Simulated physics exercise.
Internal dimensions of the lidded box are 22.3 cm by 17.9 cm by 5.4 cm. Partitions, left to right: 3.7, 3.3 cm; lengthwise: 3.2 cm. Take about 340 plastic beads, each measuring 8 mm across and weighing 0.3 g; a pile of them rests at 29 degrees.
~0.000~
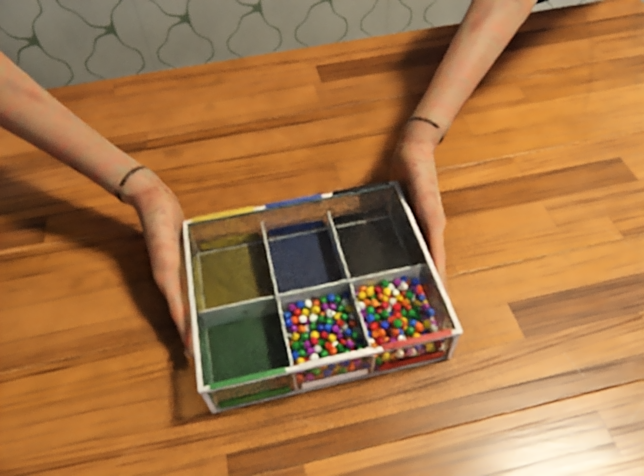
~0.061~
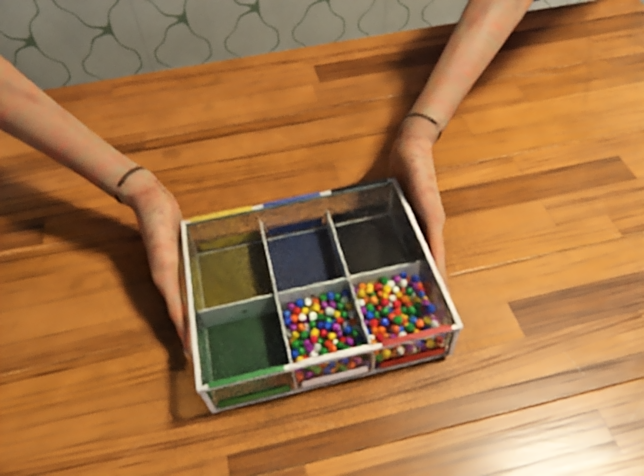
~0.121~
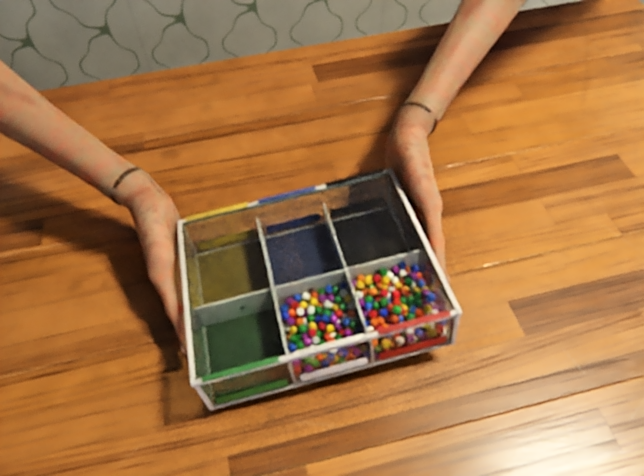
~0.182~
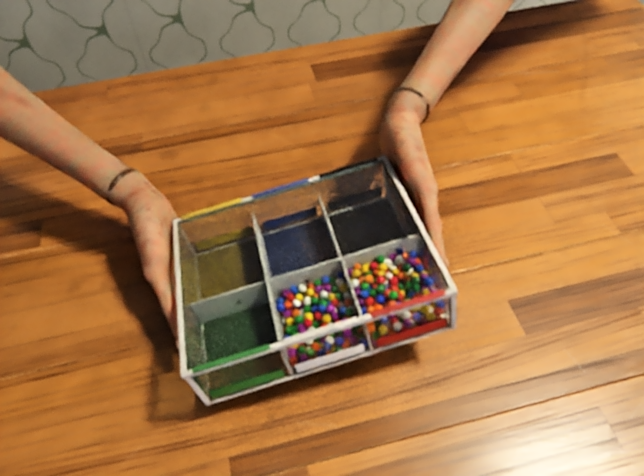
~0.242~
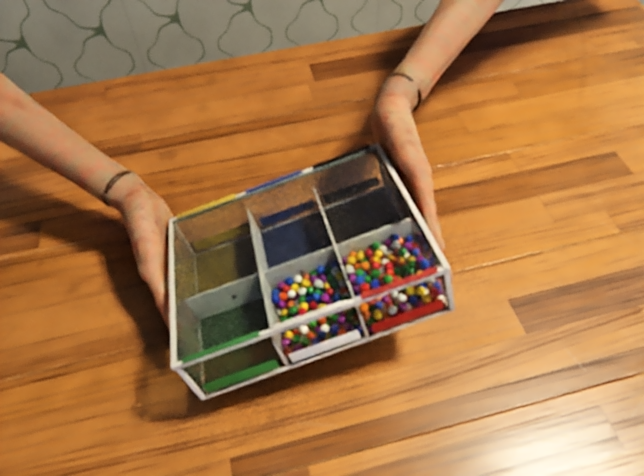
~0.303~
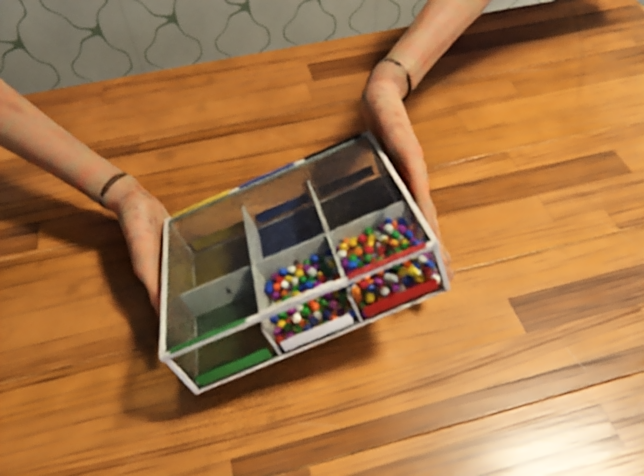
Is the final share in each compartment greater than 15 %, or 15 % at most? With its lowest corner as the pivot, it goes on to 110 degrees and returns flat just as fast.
Red: 15 % at most, blue: Greater than 15 %, green: 15 % at most, yellow: Greater than 15 %, white: 15 % at most, black: 15 % at most.
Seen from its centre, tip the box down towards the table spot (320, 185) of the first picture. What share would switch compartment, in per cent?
That comes to around 95 per cent.
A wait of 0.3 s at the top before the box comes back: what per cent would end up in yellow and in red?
That would leave yellow with 70 percent and red with 0 percent.
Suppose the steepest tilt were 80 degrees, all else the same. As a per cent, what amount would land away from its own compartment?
Near 50 in a hundred, I think.
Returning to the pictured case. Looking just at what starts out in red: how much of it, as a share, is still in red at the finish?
10 per cent, roughly.
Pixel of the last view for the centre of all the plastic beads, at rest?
Once everything settles, the centre is around (244, 264).
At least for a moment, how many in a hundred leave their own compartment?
Estimate: Some 90 per cent.
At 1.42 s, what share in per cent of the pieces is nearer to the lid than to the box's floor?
Roughly 80 percent of the pieces.
After 1.42 s, tilt 110 degrees; red 20 %, blue 15 %, yellow 35 %, white 25 %, black 5 %.
Then, at 2.16 s, tilt 49 degrees; red 5 %, blue 25 %, yellow 65 %, white 10 %.
After 2.93 s, tilt 0 degrees; red 5 %, blue 25 %, yellow 65 %, white 10 %.
In the end, at 3.5 s, red 5 %, blue 25 %, green 0 %, yellow 65 %, white 10 %, black 0 %.
